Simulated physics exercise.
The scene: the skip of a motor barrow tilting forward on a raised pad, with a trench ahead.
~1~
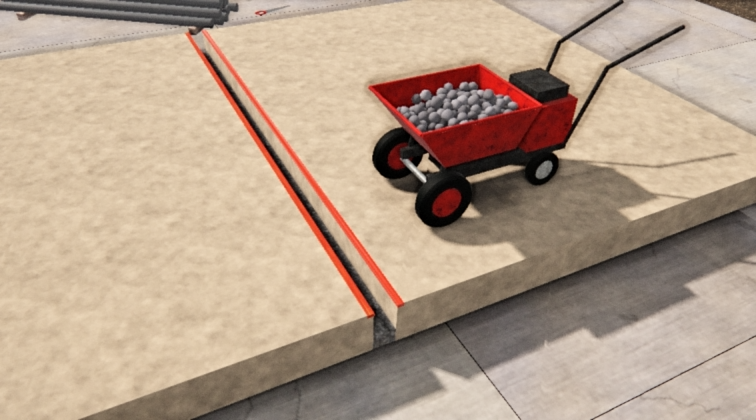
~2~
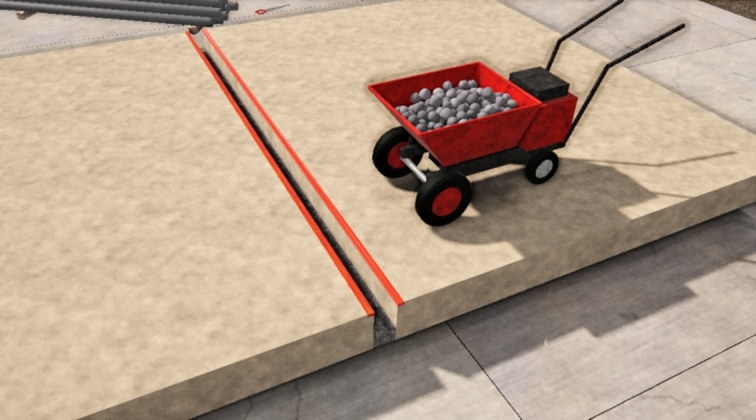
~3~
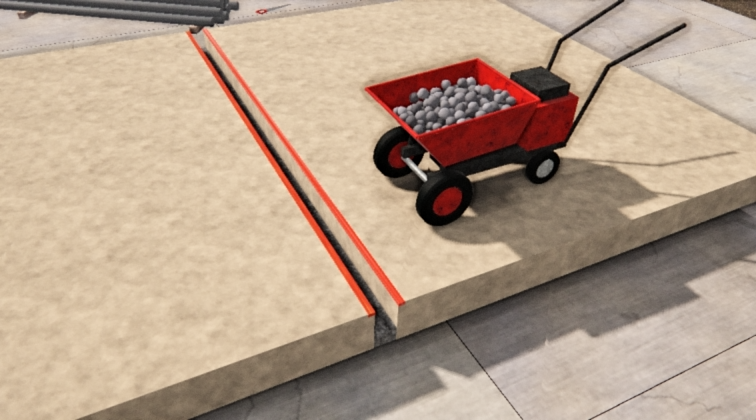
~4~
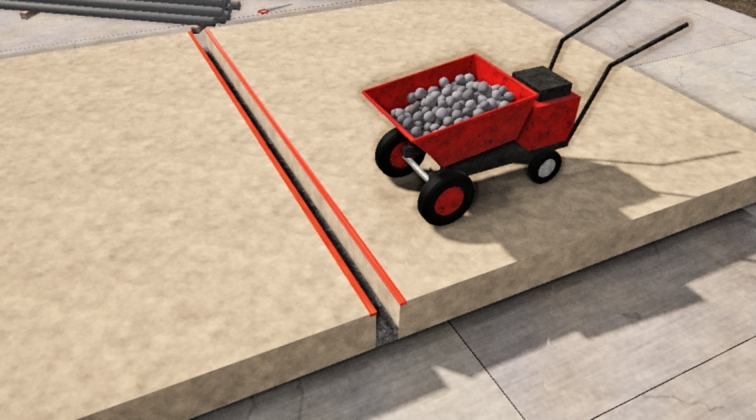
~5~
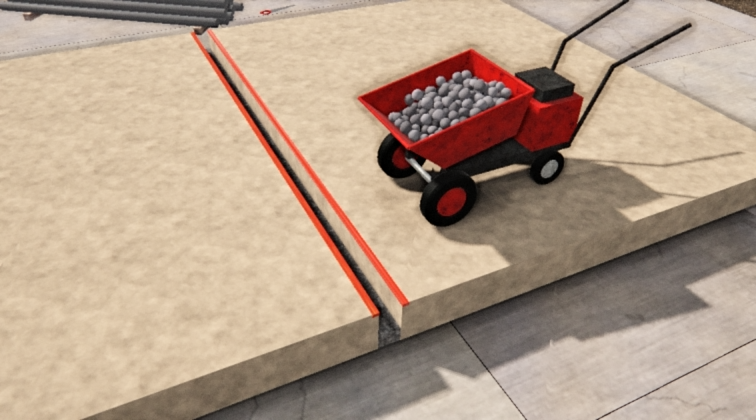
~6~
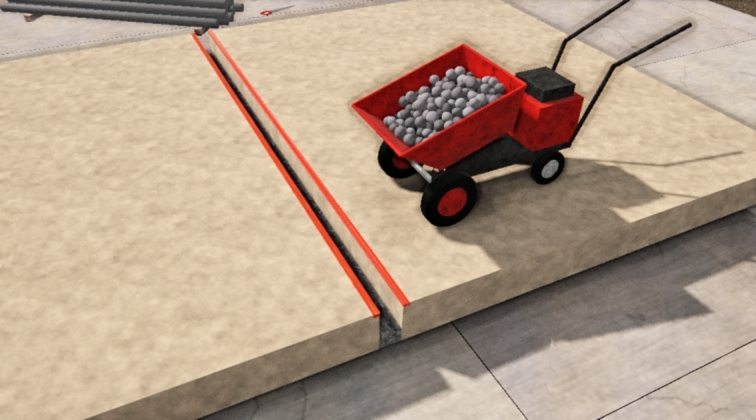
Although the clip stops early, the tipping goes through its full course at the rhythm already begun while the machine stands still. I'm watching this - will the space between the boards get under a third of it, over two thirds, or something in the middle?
Fraction in: One third to two thirds.
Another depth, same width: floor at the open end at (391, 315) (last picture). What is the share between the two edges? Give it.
I'd put it at about 30 in a hundred.
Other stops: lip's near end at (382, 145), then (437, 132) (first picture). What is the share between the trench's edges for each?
About 0 and 50 per cent.
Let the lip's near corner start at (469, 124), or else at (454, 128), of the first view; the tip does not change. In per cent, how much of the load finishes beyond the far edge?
0 % and 0 %.
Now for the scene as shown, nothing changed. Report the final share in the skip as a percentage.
About 25 %.
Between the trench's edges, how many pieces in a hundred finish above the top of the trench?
About 25 per cent.
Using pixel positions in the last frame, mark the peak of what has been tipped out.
Summit in the final view: Around (324, 223).
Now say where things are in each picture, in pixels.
Lip of the skip at (422, 135), level; top of the load at (465, 110), round cobbles; first edge of the trench at (378, 272); far edge at (349, 281), the trench under half as wide as the skip, and about as deep as wide, in the first picture.
Lip of the skip at (420, 135), level; top of the load at (465, 108), in the second picture.
Lip of the skip at (418, 137), tipped barely; top of the load at (472, 97), in the third picture.
Lip of the skip at (414, 141), tipped a little; top of the load at (472, 106), in the fourth picture.
Lip of the skip at (409, 148), tipped a little; top of the load at (471, 95), in the fifth picture.
Lip of the skip at (402, 156), tipped clearly; top of the load at (479, 97); first edge of the trench at (384, 271); far edge at (355, 281), in the sixth picture.
Soon, skip tipped steeply; all in the skip.
A while on, skip tipped right over; most in the skip; about a quarter in or heaped over the trench; a small part beyond it; a stray few falling.
Towards the end, skip tipped right over; about a quarter in the skip; a stray few short of the trench; about half in or heaped over the trench; about a quarter beyond it.
Finally, skip tipped right over; about a quarter in the skip; a stray few short of the trench; about half in or heaped over the trench; about a quarter beyond it.
